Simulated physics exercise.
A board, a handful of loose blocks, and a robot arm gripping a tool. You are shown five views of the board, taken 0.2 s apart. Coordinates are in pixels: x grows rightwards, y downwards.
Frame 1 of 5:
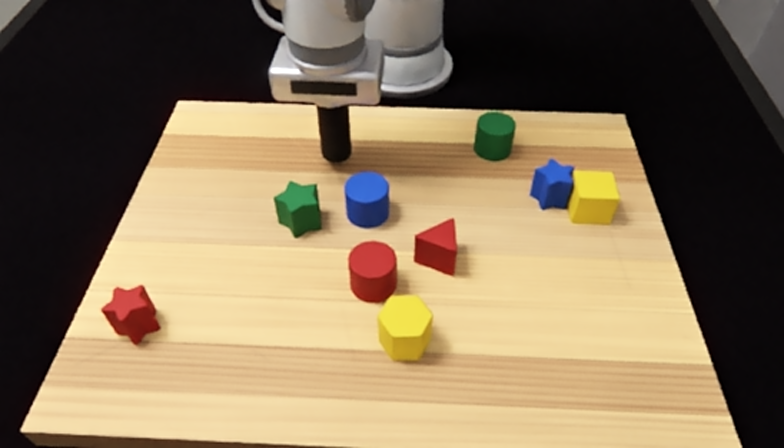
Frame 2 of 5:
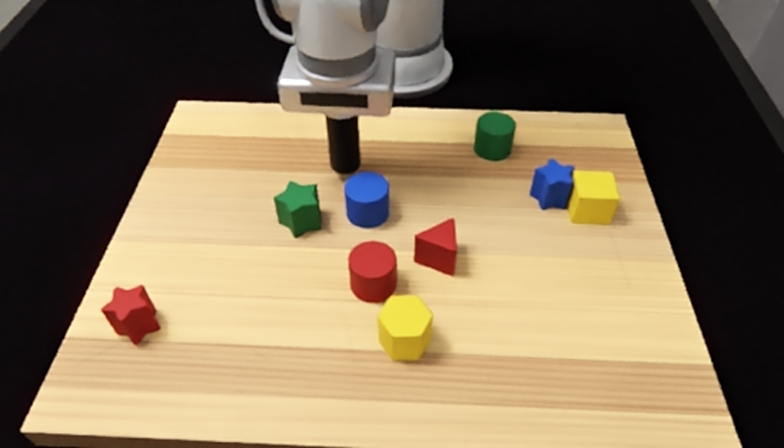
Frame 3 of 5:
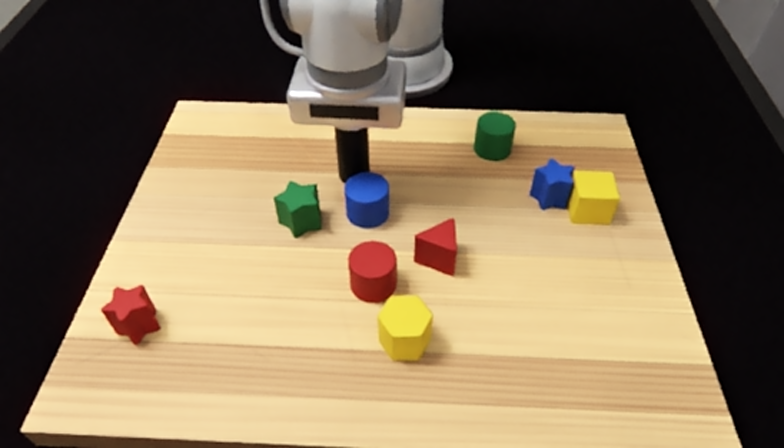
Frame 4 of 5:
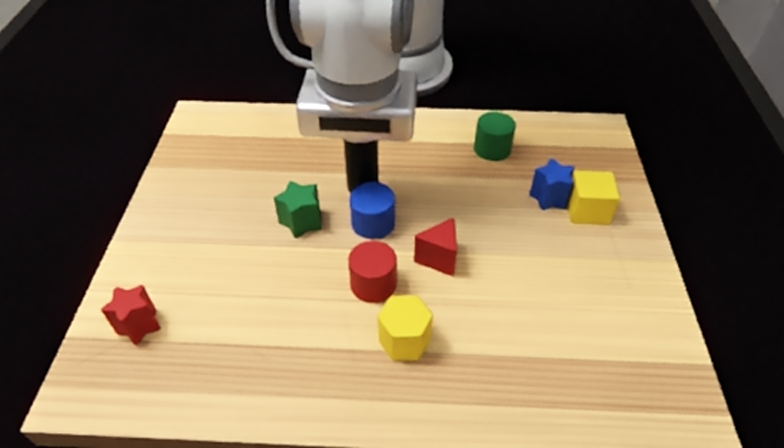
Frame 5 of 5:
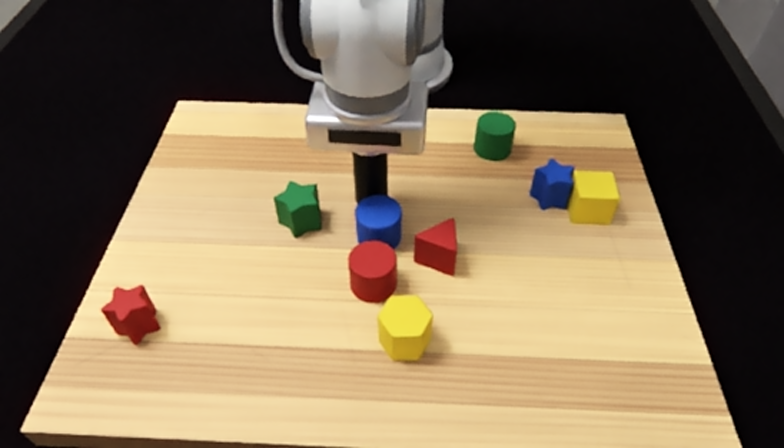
A robot arm moved its black tool forward and slightly right across a wooden board, reached the blue round block and pushed it toward the red round one, while the other blocks stayed put.
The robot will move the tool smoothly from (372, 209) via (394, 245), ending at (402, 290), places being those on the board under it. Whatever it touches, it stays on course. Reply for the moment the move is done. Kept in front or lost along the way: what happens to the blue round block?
In front, I predict.
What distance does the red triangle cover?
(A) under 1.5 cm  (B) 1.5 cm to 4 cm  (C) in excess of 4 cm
Correct choice: A.
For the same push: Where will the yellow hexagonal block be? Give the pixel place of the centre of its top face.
(412, 346)
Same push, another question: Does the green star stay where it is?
I'd say yes.
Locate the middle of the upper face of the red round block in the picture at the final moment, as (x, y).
It ends at (347, 318).
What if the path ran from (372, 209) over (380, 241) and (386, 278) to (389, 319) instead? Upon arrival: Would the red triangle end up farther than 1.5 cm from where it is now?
Final answer: No.
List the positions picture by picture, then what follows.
In the first frame, lower end of the tool (337, 154), tops of blocks, green star (298, 195), red round block (372, 258), blue round block (367, 186), yellow hexagonal block (405, 315), red triangle (442, 234).
In the second frame, tool (346, 165), blocks as before.
In the third frame, tool (354, 176), blocks as before.
In the fourth frame, tool (363, 188), blue round block (372, 197).
In the fifth frame, tool (372, 200), green star (298, 195), red round block (372, 258), blue round block (378, 210), yellow hexagonal block (405, 315), red triangle (442, 234).
On the path given first. One third of the way, tool (390, 224); red round block (370, 273); blue round block (390, 237).
Two thirds of the way, tool (397, 253); red round block (360, 299); blue round block (396, 269).
At the end, tool (402, 282); green star not moved; red round block (347, 318); blue round block (398, 302); yellow hexagonal block (412, 346), turned 20° anticlockwise; red triangle not moved.
